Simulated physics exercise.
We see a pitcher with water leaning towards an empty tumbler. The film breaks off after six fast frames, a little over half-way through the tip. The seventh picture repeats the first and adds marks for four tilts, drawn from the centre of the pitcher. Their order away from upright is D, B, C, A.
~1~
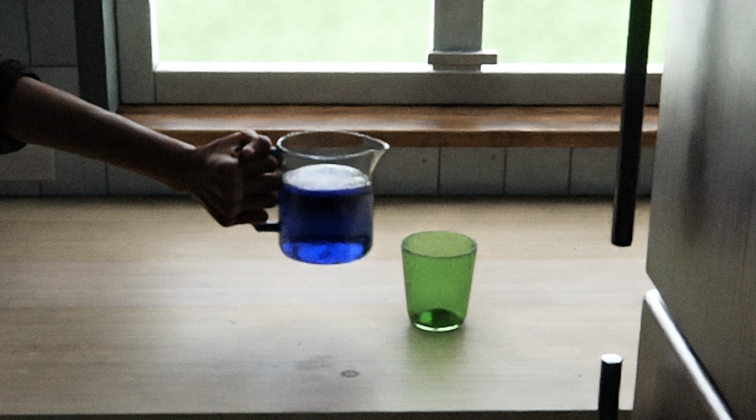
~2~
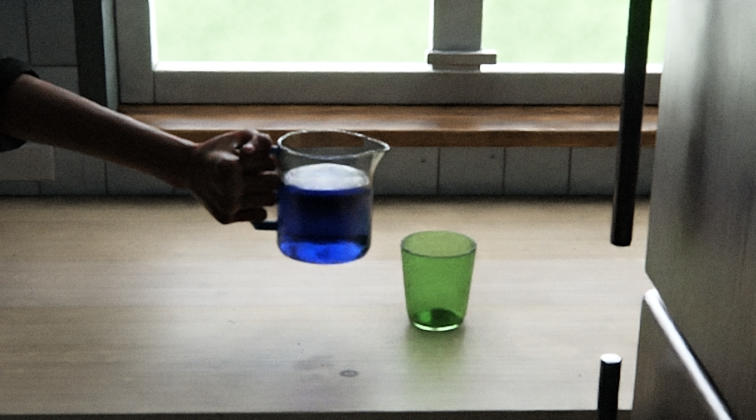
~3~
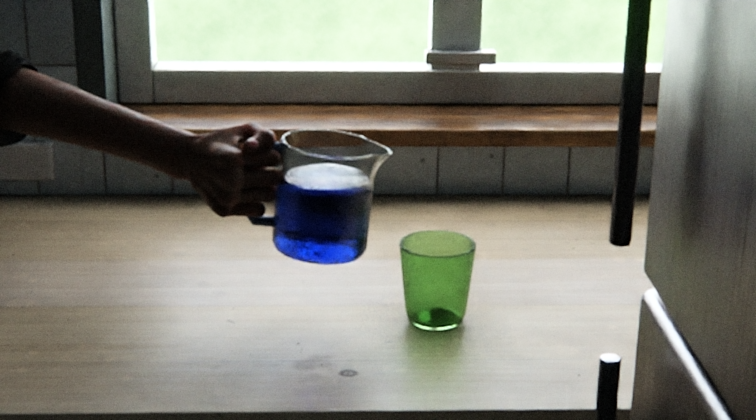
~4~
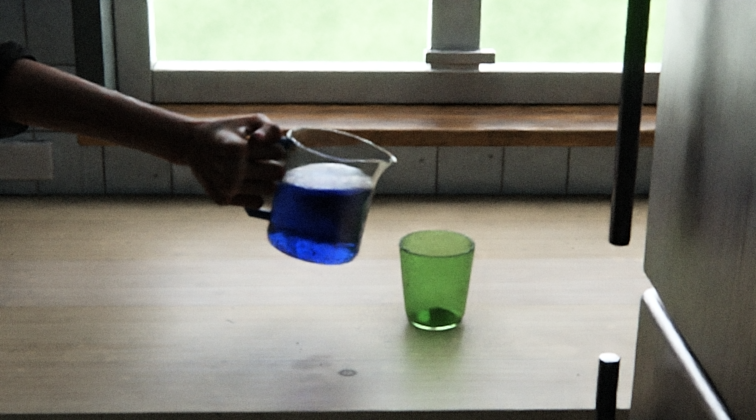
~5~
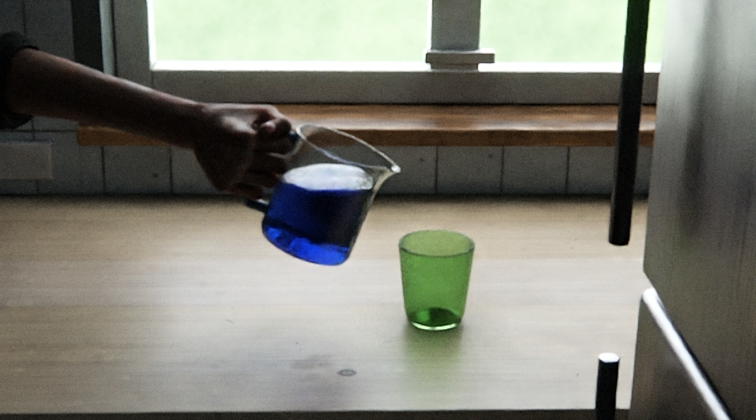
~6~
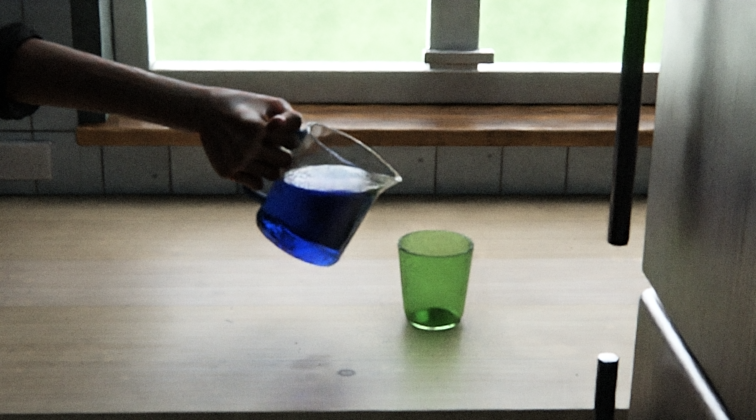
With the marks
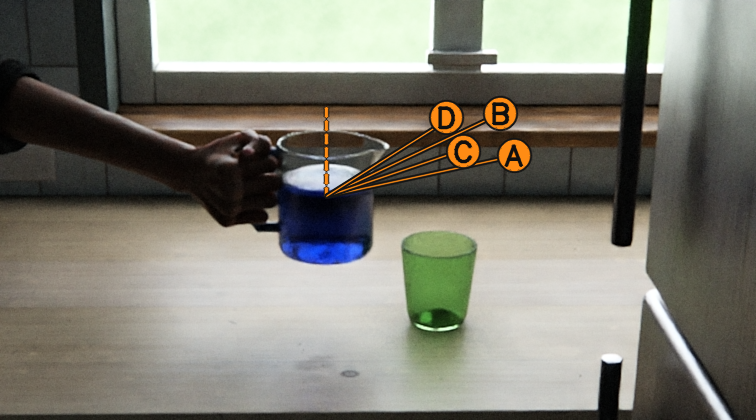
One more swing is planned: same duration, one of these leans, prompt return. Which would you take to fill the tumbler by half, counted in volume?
The best mark is B.
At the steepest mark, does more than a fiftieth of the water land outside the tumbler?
Yes, it does.
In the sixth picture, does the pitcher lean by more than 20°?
Yes, it does.
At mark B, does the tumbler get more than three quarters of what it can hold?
No.
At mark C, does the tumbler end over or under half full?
Over half.
On the marked copy, A at (497, 159); B at (485, 120); C at (446, 155); D at (433, 128).
With A, the tumbler ends with about 75 % of what it can hold; 11 % of the water is spilt.
With B, the tumbler ends with about 52 % of what it can hold.
With C, the tumbler ends with about 71 % of what it can hold.
With D, the tumbler ends with about 33 % of what it can hold.
